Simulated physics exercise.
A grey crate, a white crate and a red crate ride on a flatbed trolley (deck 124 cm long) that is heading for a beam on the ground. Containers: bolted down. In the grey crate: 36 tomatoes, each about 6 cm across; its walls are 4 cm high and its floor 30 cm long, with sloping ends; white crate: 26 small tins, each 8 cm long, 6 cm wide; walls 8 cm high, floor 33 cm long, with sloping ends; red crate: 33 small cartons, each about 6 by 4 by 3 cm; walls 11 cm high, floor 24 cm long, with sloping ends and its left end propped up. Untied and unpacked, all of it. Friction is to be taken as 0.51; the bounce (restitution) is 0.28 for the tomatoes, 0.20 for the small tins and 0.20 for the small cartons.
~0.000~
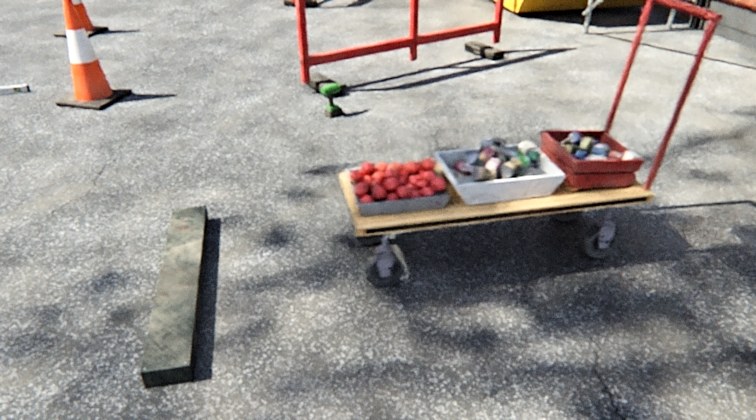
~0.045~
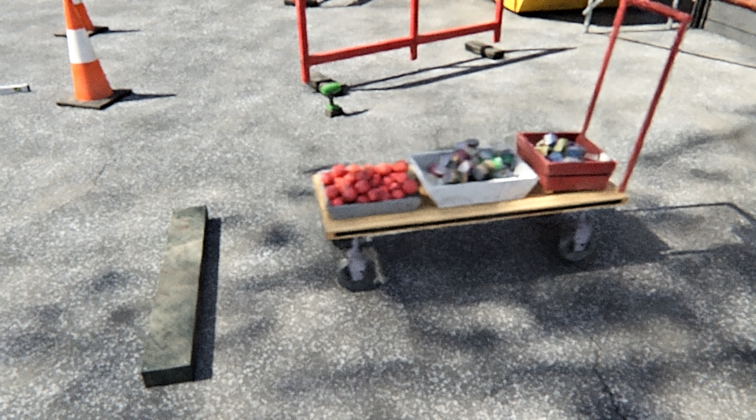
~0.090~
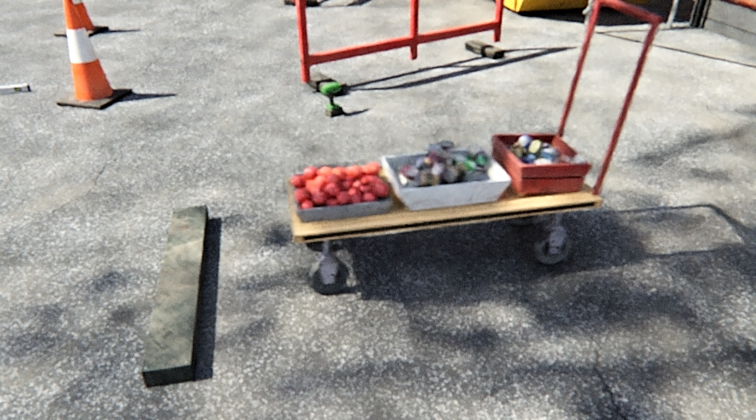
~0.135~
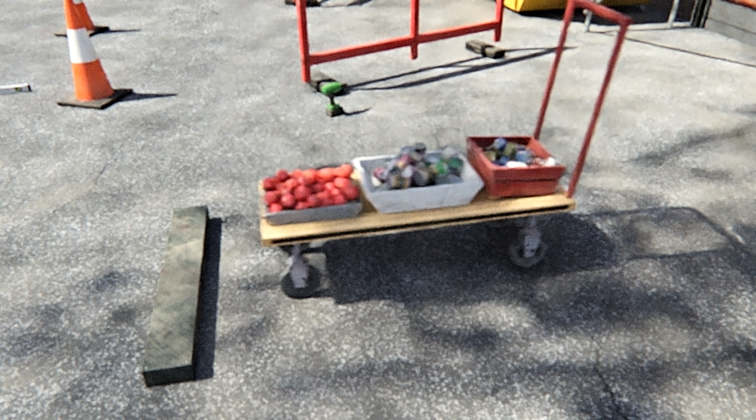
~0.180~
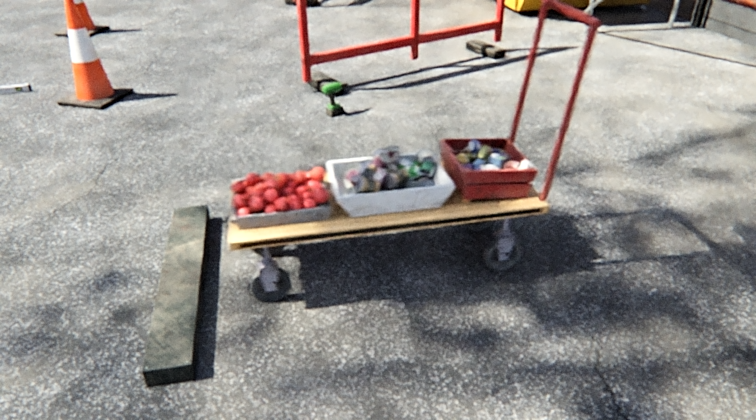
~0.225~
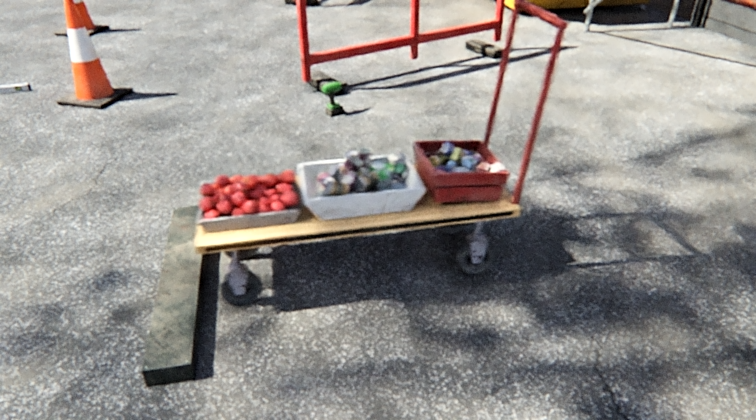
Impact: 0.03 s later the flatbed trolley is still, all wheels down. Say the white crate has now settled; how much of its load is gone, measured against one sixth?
I'm expecting the losses to cross a sixth.
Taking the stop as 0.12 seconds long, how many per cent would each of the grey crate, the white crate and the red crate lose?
That way you'd get grey crate at 30, white crate at 20, and red crate at 10 percent.
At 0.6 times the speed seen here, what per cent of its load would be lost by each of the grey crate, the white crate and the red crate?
Then grey crate 20, white crate 10, red crate 0 per cent.
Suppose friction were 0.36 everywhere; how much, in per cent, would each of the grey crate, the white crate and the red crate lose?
In that setup grey crate sheds 40 percent, white crate sheds 30 percent, and red crate sheds 0 percent.
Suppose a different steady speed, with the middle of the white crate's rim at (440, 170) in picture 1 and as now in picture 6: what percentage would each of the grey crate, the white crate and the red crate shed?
Grey crate 20 %, white crate 10 %, red crate 0 %.
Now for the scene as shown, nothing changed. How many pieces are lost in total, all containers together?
About 30 pieces.
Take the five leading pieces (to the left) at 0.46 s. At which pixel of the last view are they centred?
The leading five average out near (115, 217).
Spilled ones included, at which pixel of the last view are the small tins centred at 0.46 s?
Somewhere around pixel (305, 183).
After 0.24 s, impact.
After 0.34 s, the grey crate is down by 4 of 36, the white crate is down by 1 of 26 and the red crate is down by 1 of 33.
After 0.46 s, the grey crate is down by 16 of 36, the white crate is down by 8 of 26 and the red crate is down by 2 of 33.
After 0.69 s, the grey crate is down by 18 of 36, the white crate is down by 8 of 26 and the red crate is down by 3 of 33.
When it is over (at 1.19 s), the grey crate is down by 19 of 36, the white crate is down by 8 of 26 and the red crate is down by 3 of 33. Asked share, 8 of 26, 31 per cent.
